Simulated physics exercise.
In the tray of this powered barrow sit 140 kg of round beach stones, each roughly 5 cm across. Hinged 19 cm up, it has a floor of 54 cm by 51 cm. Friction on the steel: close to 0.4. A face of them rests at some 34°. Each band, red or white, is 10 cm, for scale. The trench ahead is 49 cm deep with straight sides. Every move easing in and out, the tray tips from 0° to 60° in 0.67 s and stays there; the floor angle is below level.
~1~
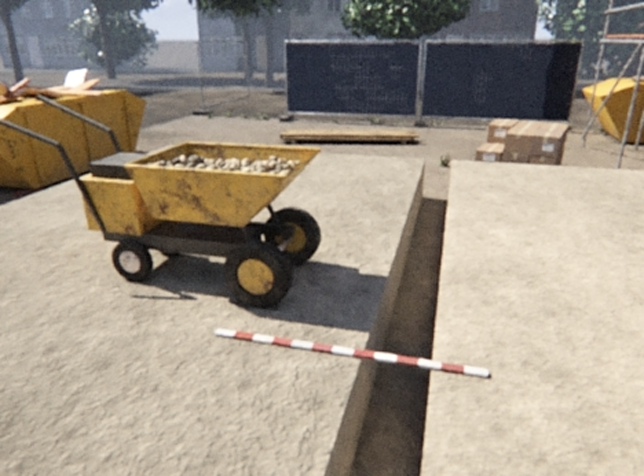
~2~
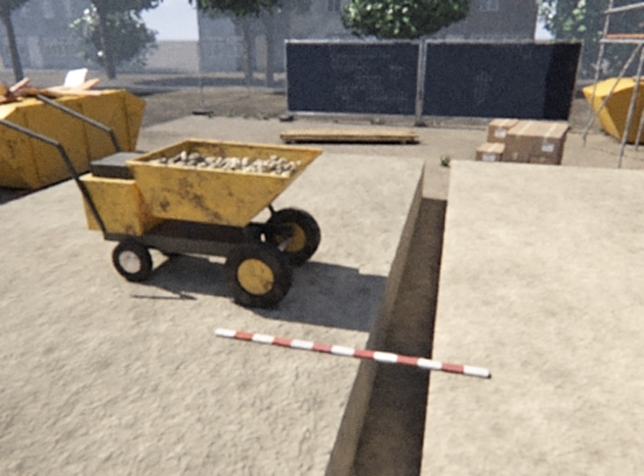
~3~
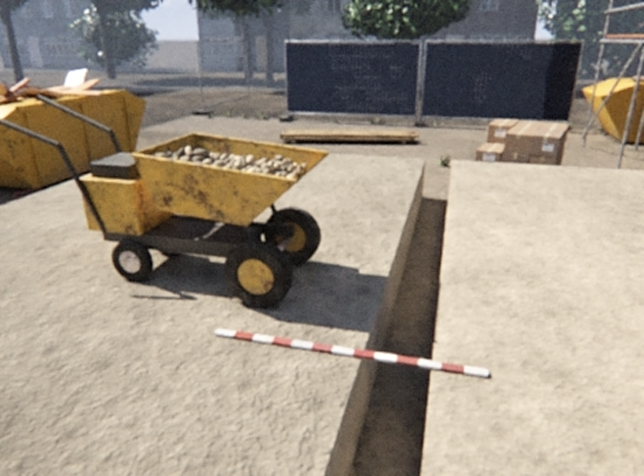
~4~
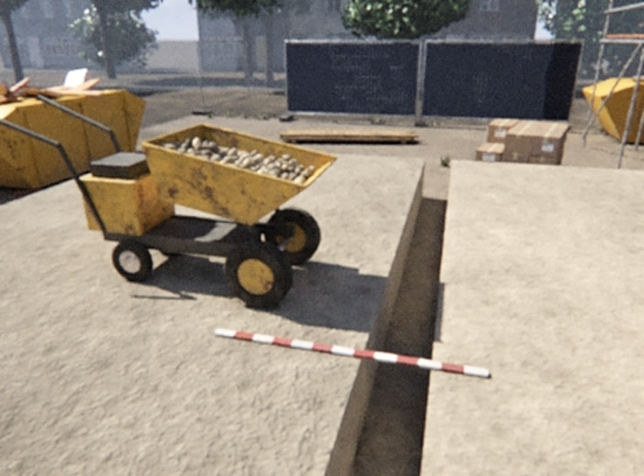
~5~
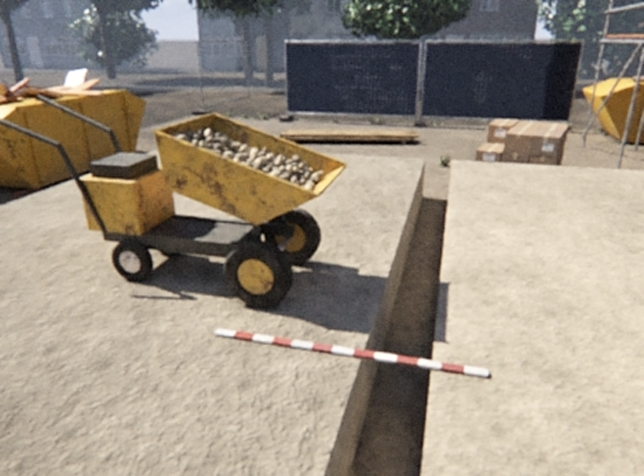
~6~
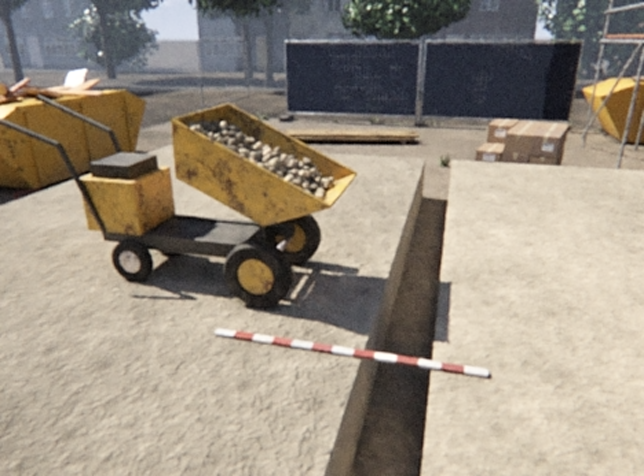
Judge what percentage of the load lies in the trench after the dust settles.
About 73 %.
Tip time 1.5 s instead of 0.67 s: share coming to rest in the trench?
That would give about 90 percent.
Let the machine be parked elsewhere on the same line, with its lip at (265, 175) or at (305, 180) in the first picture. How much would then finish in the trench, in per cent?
First spot about 80, second spot about 55 per cent.
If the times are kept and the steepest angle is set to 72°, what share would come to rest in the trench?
Around 80 per cent would finish in the trench.
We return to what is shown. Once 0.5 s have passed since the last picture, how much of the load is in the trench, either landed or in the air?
Some 15 per cent.
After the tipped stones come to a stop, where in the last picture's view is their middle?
(416, 355).
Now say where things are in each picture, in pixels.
The tray is at 0°, its lip at (286, 177); the top of the load is at (229, 163), in the first frame.
Lip at (289, 178), floor tilted 1°, highest stones at (223, 162), in the second frame.
The tray is at 5°, its lip at (296, 182); the top of the load is at (209, 156), in the third frame.
The tray is at 11°, its lip at (306, 187); the top of the load is at (199, 147), in the fourth frame.
The tray is at 18°, its lip at (318, 196); the top of the load is at (207, 137), in the fifth frame.
Lip at (330, 207), floor tilted 25°, highest stones at (220, 128), in the sixth frame.
Then, 0.2 s after the last picture the floor is at 50°, 100 % in the tray; the foremost stones are at (351, 227).
Then, 0.5 s after the last picture the floor is at 60°, 84 % in the tray, 1 % short of the trench, 15 % in the trench; the foremost stones are at (423, 272).
Then, 0.8 s after the last picture the floor is at 60°, 33 % in the tray, 1 % short of the trench, 40 % in the trench, 26 % past the trench; the foremost stones are at (549, 323).
Then, 2.8 s after the last picture the floor is at 60°, 0 % in the tray, 73 % in the trench, 27 % past the trench; the foremost stones are past the picture's edge.
